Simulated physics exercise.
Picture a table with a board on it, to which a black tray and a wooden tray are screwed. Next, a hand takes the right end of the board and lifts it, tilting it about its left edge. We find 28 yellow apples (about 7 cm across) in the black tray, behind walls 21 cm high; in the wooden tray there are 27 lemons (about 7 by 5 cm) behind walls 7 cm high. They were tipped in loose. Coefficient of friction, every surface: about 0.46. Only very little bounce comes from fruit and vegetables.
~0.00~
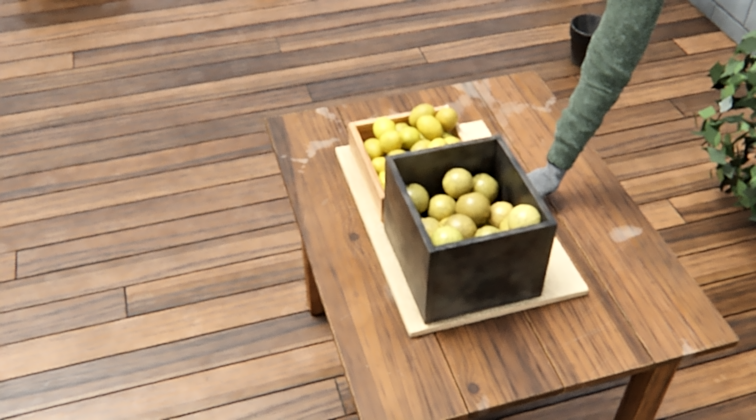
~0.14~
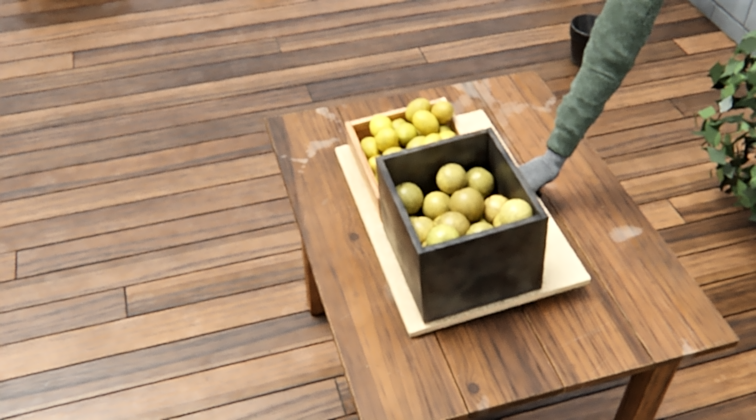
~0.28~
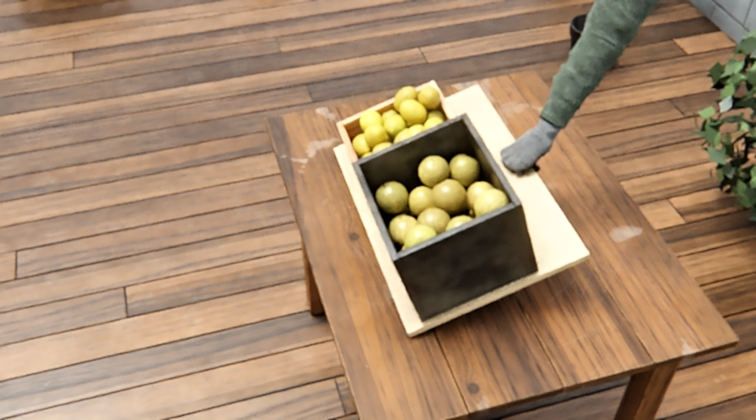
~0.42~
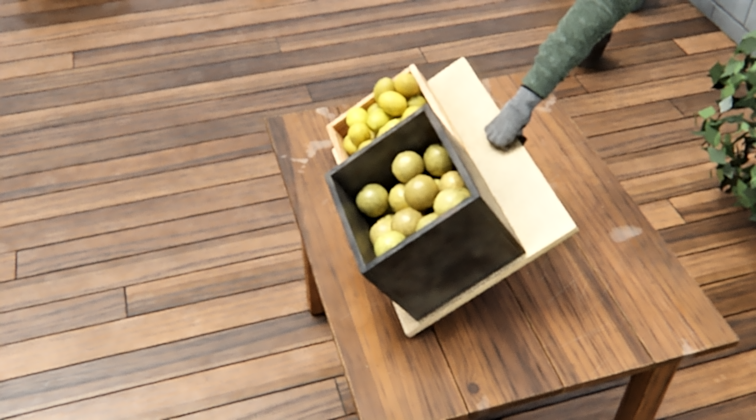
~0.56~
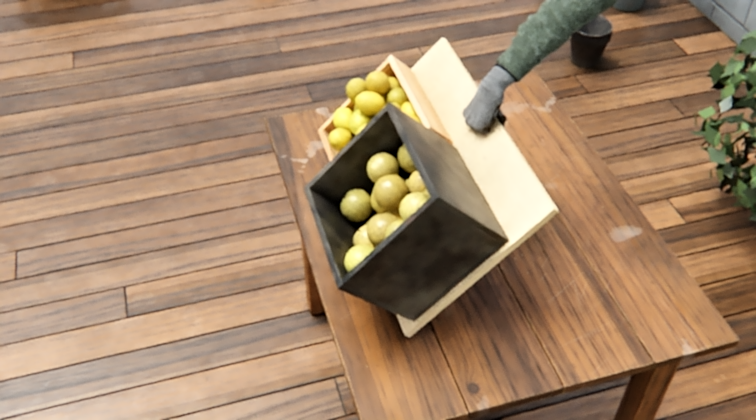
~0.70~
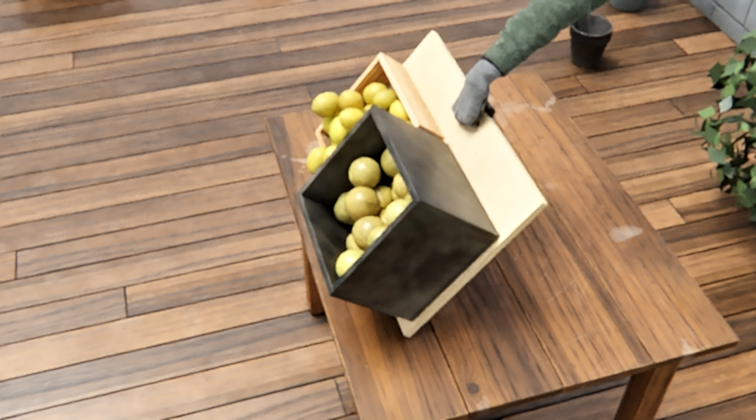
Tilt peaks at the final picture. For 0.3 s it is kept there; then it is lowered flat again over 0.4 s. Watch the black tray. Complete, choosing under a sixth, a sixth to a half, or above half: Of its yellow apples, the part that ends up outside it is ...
The part outside is under a sixth.
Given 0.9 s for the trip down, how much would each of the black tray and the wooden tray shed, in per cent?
In that case black tray 0 %, wooden tray 40 %.
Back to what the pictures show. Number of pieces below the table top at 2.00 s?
The number is close to 8.
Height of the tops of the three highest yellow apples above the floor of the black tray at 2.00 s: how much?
That is close to 18 centimetres.
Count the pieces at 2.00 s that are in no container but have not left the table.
I'd put it at close to 2.
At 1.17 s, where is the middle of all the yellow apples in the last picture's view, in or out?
Their middle is at about (418, 224).
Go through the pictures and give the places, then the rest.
In the first frame (we follow the rim corner now nearest the camera, unless another is named), black tray at (435, 248); wooden tray (by its farthest rim corner) at (444, 107); tilt 0°; nothing out yet.
In the second frame, black tray at (424, 250); wooden tray at (441, 100); tilt 5°.
In the third frame, black tray at (397, 256); wooden tray at (429, 84); tilt 18°.
In the fourth frame, black tray at (366, 268); tilt 32°.
In the fifth frame, black tray at (342, 282); tilt 45°.
In the sixth frame, black tray at (333, 289); tilt 50°; nothing out yet.
After 0.91 s, tilt 50°; 0 of 28 out of the black tray and 6 of 27 out of the wooden tray.
After 1.17 s, tilt 31°; 0 of 28 out of the black tray and 10 of 27 out of the wooden tray.
After 1.53 s, tilt 0°; 0 of 28 out of the black tray and 11 of 27 out of the wooden tray.
When it is over (at 2.00 s), 0 of 28 out of the black tray and 11 of 27 out of the wooden tray. Asked share, 0 of 28, 0 per cent.
